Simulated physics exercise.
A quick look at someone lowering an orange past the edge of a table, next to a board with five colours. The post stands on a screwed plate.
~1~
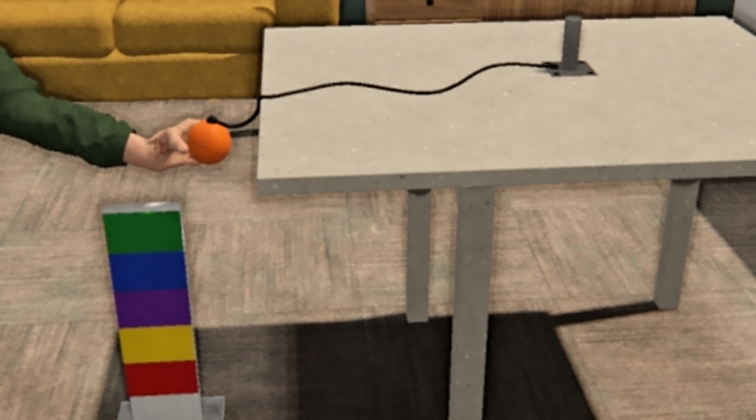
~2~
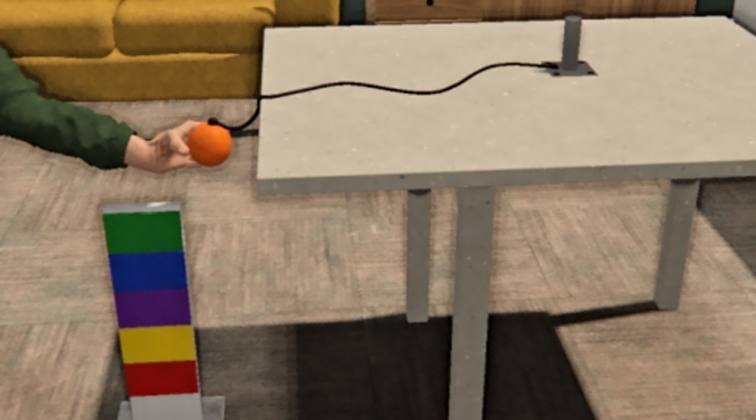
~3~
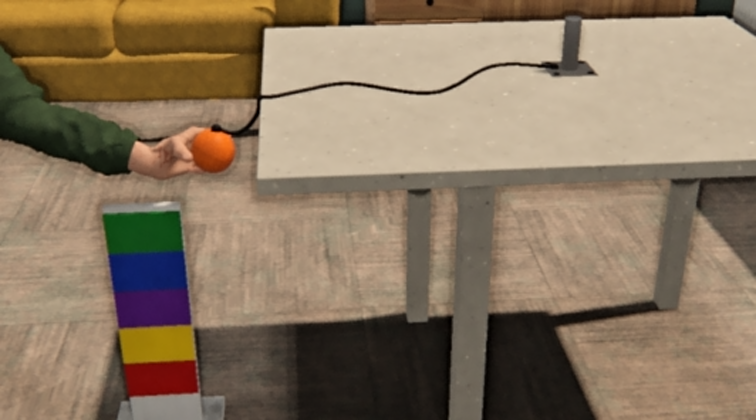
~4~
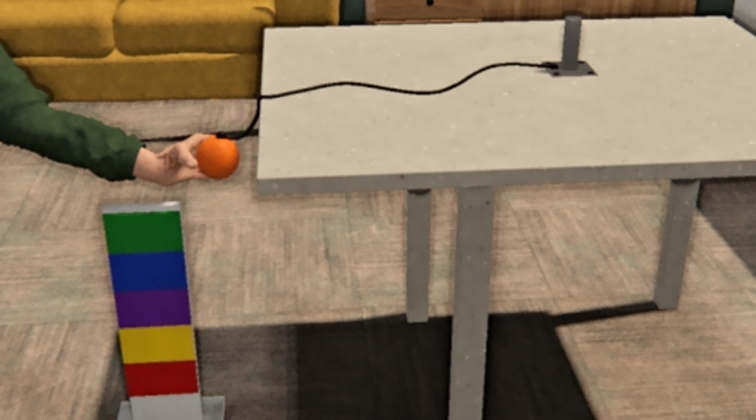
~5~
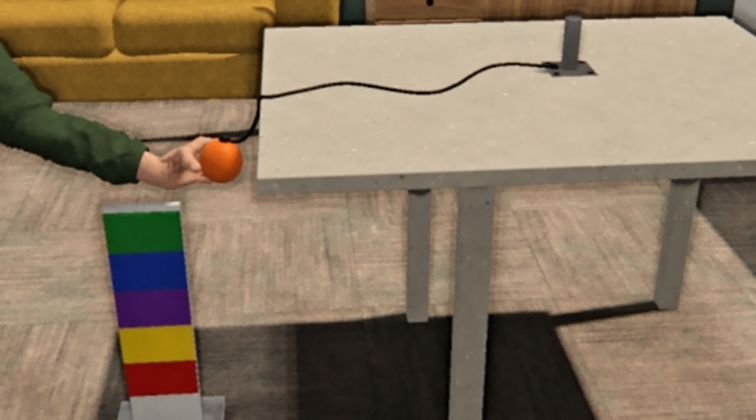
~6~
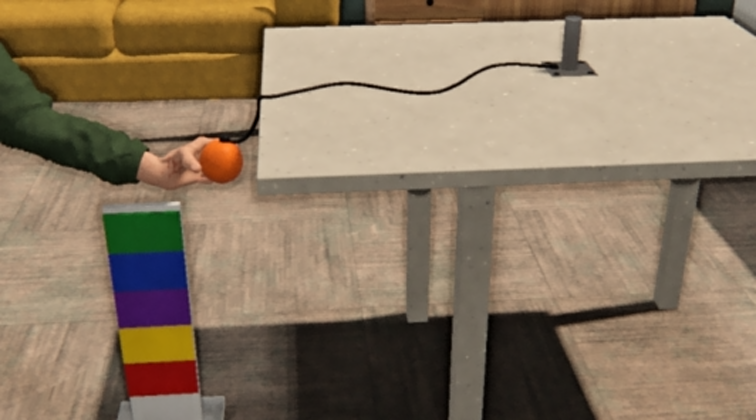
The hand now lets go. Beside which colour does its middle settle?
The lead holds its middle at green.
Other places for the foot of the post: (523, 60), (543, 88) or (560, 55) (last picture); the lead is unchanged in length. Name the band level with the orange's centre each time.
Try by try: Blue; blue; green.
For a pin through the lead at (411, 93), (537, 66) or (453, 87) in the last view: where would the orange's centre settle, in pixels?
Try by try, around (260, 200), (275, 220) and (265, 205).
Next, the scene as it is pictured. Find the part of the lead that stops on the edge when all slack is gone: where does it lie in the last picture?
At (307, 90), roughly.
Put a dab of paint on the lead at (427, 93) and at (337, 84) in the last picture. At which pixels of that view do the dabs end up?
The first at (389, 83), the second at (296, 92).
Early on, orange near (282, 218); level with green.
Midway, orange near (242, 224); level with green.
Finally, orange near (275, 224); level with green. At green.
